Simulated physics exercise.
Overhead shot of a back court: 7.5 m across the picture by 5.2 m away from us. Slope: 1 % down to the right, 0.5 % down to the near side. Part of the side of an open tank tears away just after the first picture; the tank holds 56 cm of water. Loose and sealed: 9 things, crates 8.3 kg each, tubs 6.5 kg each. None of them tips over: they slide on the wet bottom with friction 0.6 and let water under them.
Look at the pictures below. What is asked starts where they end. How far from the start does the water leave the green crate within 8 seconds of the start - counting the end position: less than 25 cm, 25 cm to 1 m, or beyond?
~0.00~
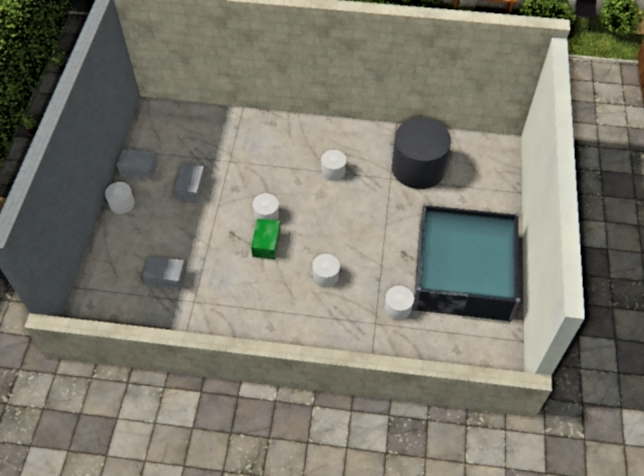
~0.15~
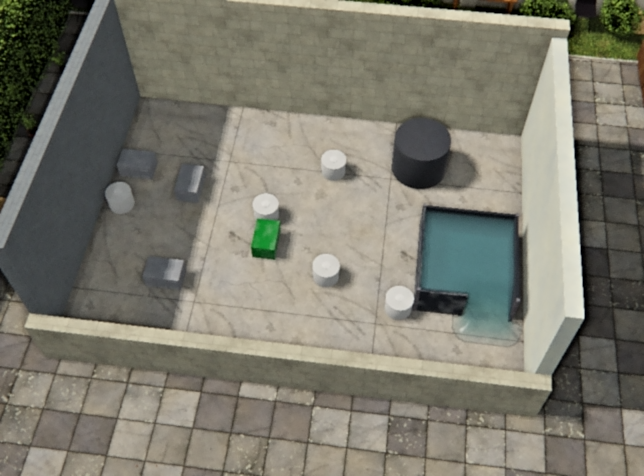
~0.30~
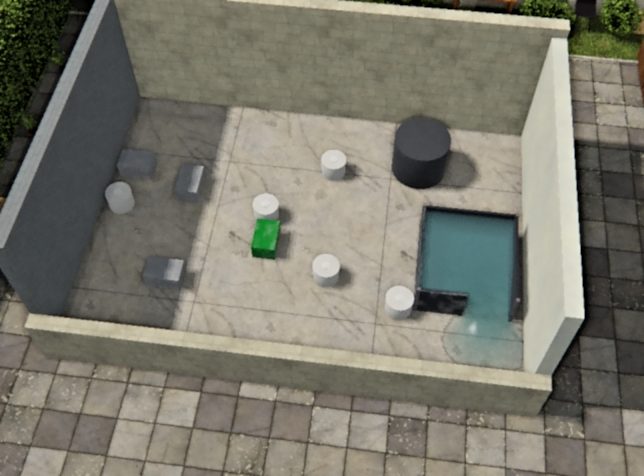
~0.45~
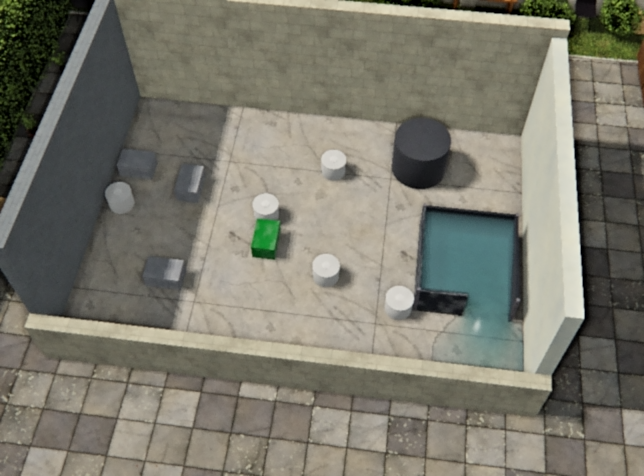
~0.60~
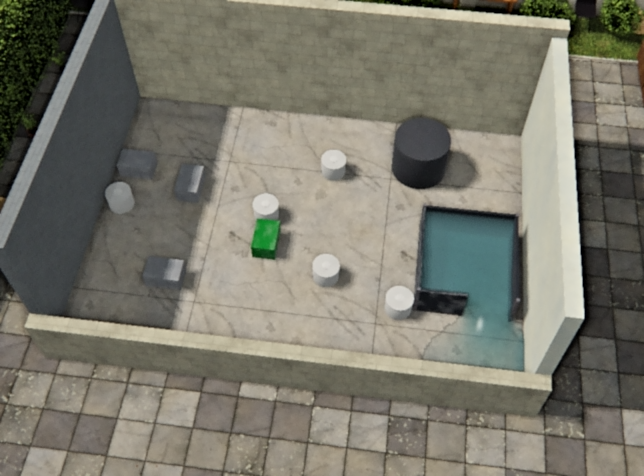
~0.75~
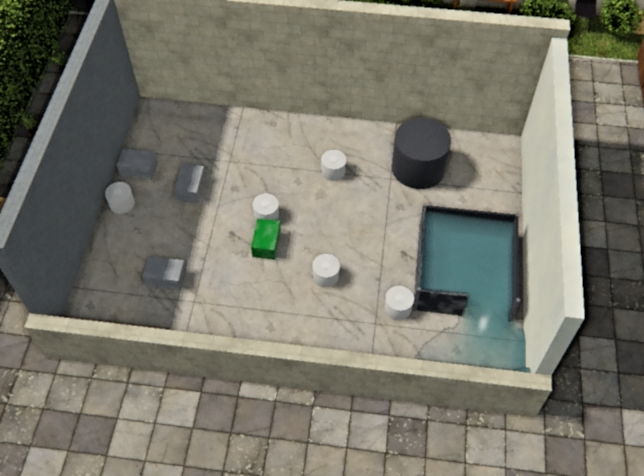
Observation: Green crate moves a great deal.
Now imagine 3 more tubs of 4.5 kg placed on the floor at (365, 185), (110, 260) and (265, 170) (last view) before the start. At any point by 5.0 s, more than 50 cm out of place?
In that order: Short of it, short of it, less.
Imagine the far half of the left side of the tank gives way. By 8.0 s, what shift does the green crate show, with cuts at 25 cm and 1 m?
I'd expect the green crate to have ended up far off.
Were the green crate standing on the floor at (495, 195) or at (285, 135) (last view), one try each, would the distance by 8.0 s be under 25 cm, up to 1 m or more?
Well, the first time it keeps still, and the second time it keeps still.
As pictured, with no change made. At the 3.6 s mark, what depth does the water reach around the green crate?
I'd put it at about 4 cm.
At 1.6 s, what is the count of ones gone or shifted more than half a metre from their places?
The number by then is 0.
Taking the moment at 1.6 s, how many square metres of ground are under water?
Around 6.0 m2 of it.
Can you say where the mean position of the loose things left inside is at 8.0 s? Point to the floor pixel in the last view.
They're centred close to (241, 195).
After 1.6 s the green crate is near (265, 234), 0.0 m from its start, aground; 0 afloat.
After 3.6 s the green crate is near (256, 229), 0.2 m from its start, aground; 0 afloat.
After 5.6 s the green crate is near (194, 200), 1.4 m from its start, aground; 2 afloat.
After 8.0 s the green crate is near (199, 195), 1.4 m from its start, afloat; 3 afloat.
